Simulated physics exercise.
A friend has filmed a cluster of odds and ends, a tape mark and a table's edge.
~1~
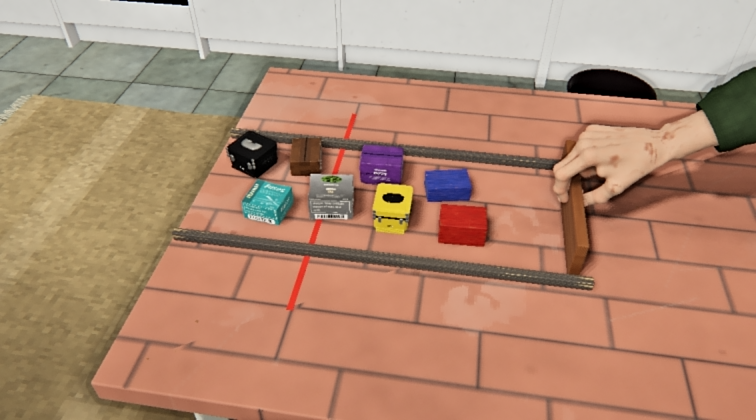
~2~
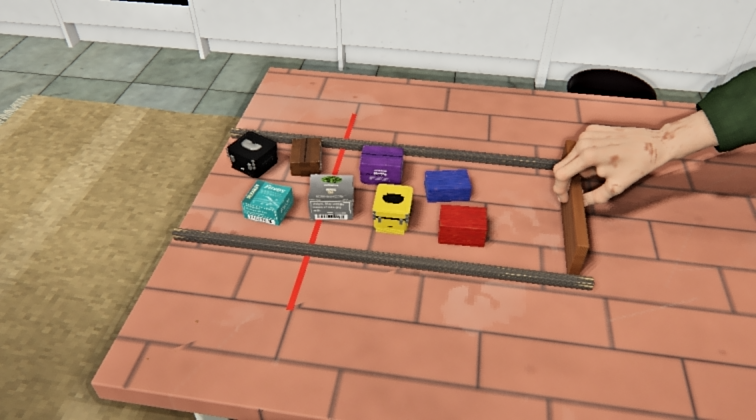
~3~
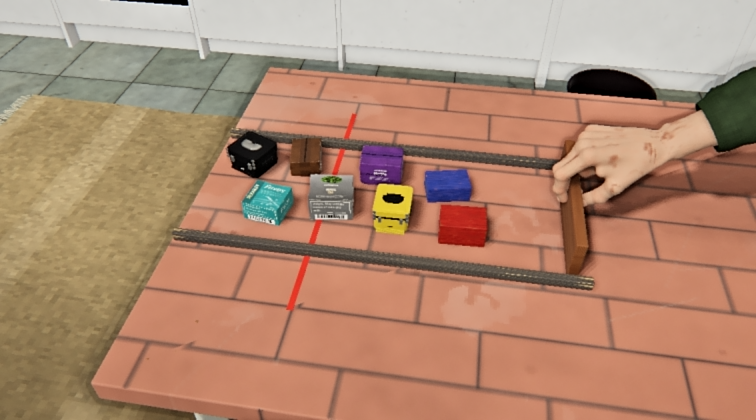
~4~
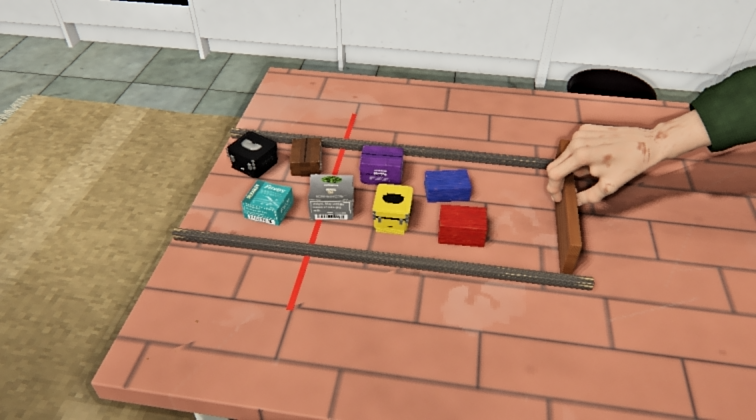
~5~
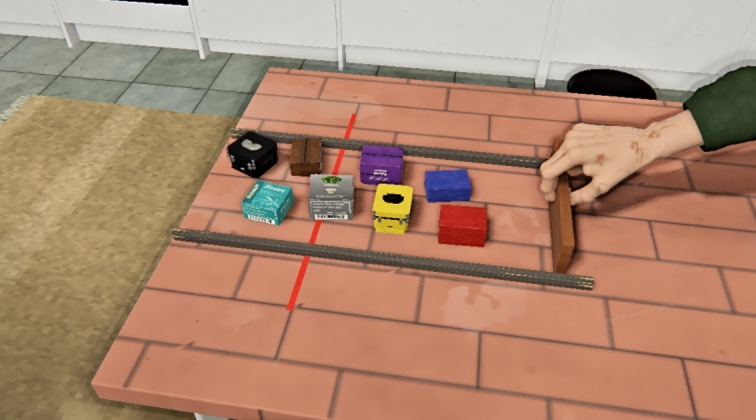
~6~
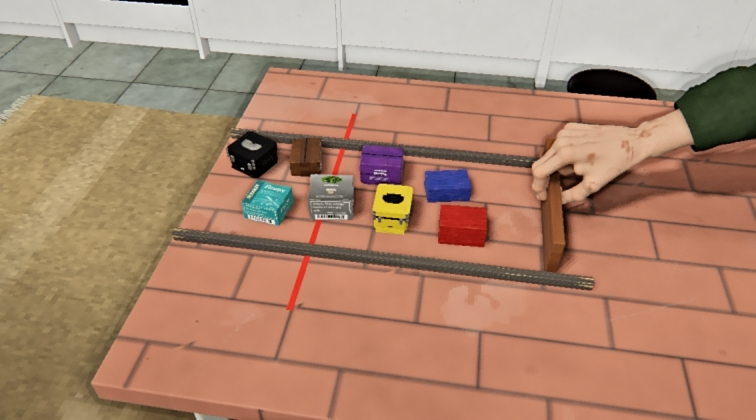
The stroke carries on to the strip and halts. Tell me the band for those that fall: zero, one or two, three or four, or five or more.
In the end the number that fall off is one or two.
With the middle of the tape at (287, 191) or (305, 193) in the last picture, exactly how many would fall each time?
The counts: 4 and 2.
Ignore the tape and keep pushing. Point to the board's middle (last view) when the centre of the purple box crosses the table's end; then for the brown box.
At (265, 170) for the purple box; at (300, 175) for the brown box.
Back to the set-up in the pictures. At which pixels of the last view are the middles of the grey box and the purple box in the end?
First (229, 184), then (277, 153).
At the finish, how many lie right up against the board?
The number is 2.
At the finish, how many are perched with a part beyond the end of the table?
0 of them.
Early on, none off yet; black case at rest near (254, 155); turquoise box at rest near (268, 202); brown box at rest near (306, 157).
Finally, the number that fall off is one or two; lost, turquoise box and black case.
